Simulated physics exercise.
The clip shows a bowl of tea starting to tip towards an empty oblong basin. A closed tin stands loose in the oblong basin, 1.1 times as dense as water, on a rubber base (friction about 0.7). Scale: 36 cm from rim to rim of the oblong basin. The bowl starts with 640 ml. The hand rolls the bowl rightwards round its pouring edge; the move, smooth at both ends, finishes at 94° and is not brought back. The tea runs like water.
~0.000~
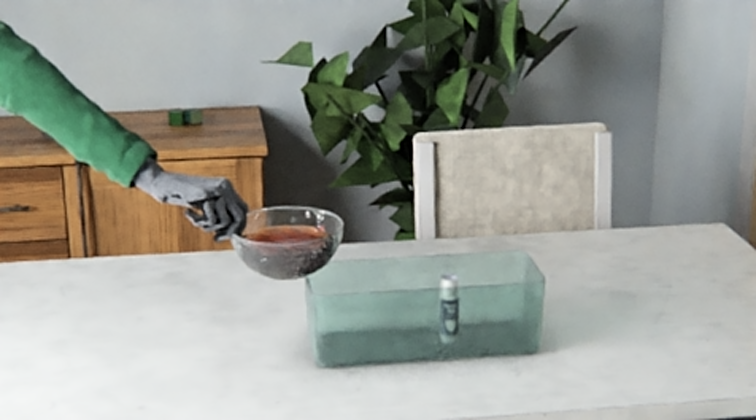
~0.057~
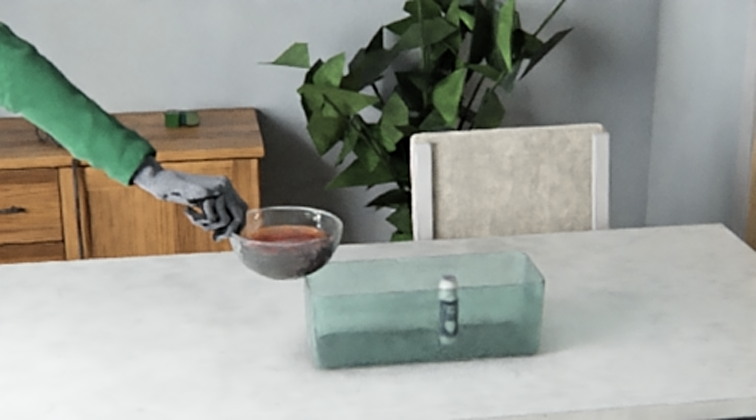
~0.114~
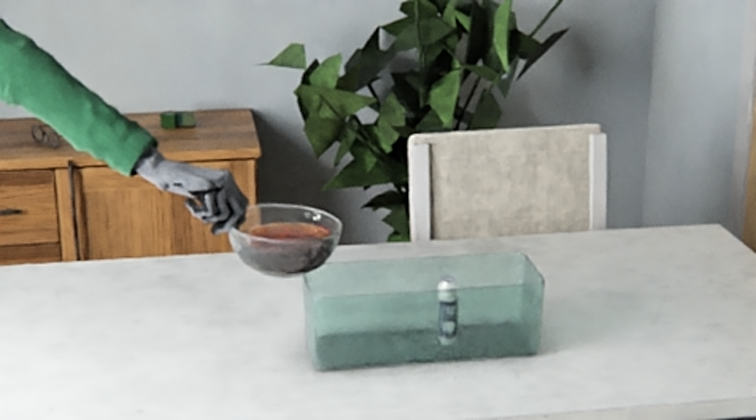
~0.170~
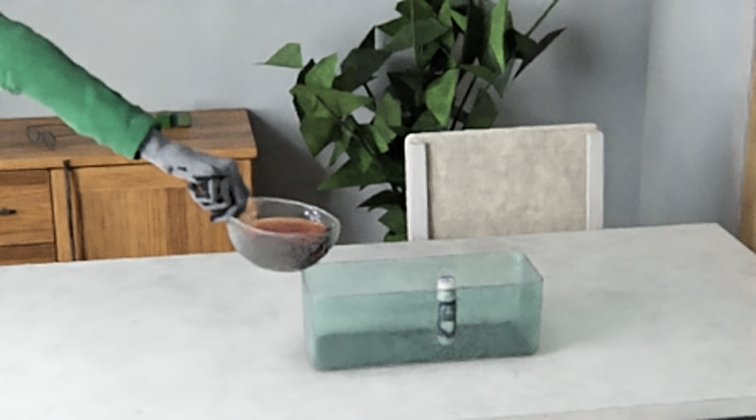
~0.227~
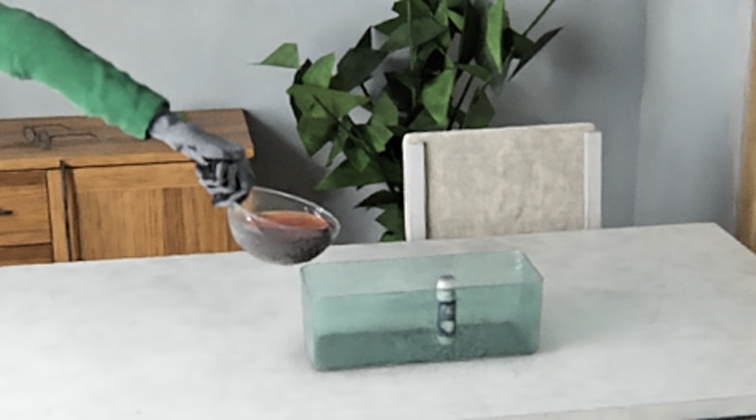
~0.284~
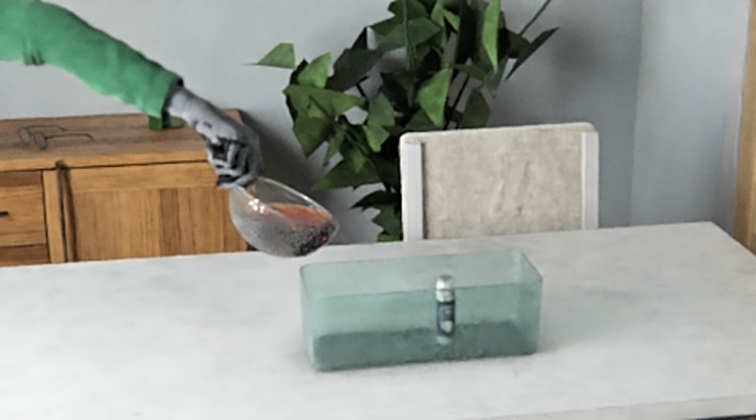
The clip shows a gray hand in a green sleeve holding a clear bowl of reddish-brown liquid beside a transparent oblong basin with a small upright container inside, then smoothly tilting the bowl rightwards towards the basin.
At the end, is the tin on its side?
It keeps standing.
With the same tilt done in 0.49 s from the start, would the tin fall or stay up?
The tin topples.
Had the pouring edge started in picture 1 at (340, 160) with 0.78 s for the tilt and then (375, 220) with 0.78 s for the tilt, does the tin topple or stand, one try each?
First it topples; then it falls.
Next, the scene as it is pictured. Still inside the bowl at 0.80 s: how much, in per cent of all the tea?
About 1 per cent.
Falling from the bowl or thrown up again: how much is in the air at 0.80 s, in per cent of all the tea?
Some 10 per cent.
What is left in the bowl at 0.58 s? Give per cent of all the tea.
About 36 per cent.
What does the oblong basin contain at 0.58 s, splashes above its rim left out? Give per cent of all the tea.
Some 14 per cent.
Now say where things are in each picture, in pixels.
In the first picture, it leans 0°; its right rim is at (343, 223); the tea meets the walls at (236, 243) and (336, 238); the oblong basin's rim runs from (308, 280) to (536, 267); the tin's top is at (450, 280).
In the second picture, it leans 1°; its right rim is at (342, 225); the tea meets the walls at (235, 243) and (336, 238).
In the third picture, it leans 5°; its right rim is at (341, 225); the tea meets the walls at (234, 240) and (335, 236).
In the fourth picture, it leans 11°; its right rim is at (339, 225); the tea meets the walls at (233, 234) and (334, 231).
In the fifth picture, it leans 18°; its right rim is at (339, 225); the tea meets the walls at (233, 226) and (335, 225).
In the sixth picture, it leans 28°; its right rim is at (337, 225); the tea meets the walls at (233, 217) and (336, 219).
Then, 0.58 s in, the tilt is 80° and 35 per cent is still to pour; the tin stands where it began.
Then, 0.80 s in, the tilt is 94° and 1 per cent is still to pour; the tin stands where it began.
Then, 1.03 s in, the tilt is 94° and 0 per cent is still to pour; the tin stands where it began.
Then, 1.28 s in, the tilt is 94° and 0 per cent is still to pour; the tin stands where it began.
Finally, the tin stands where it began.
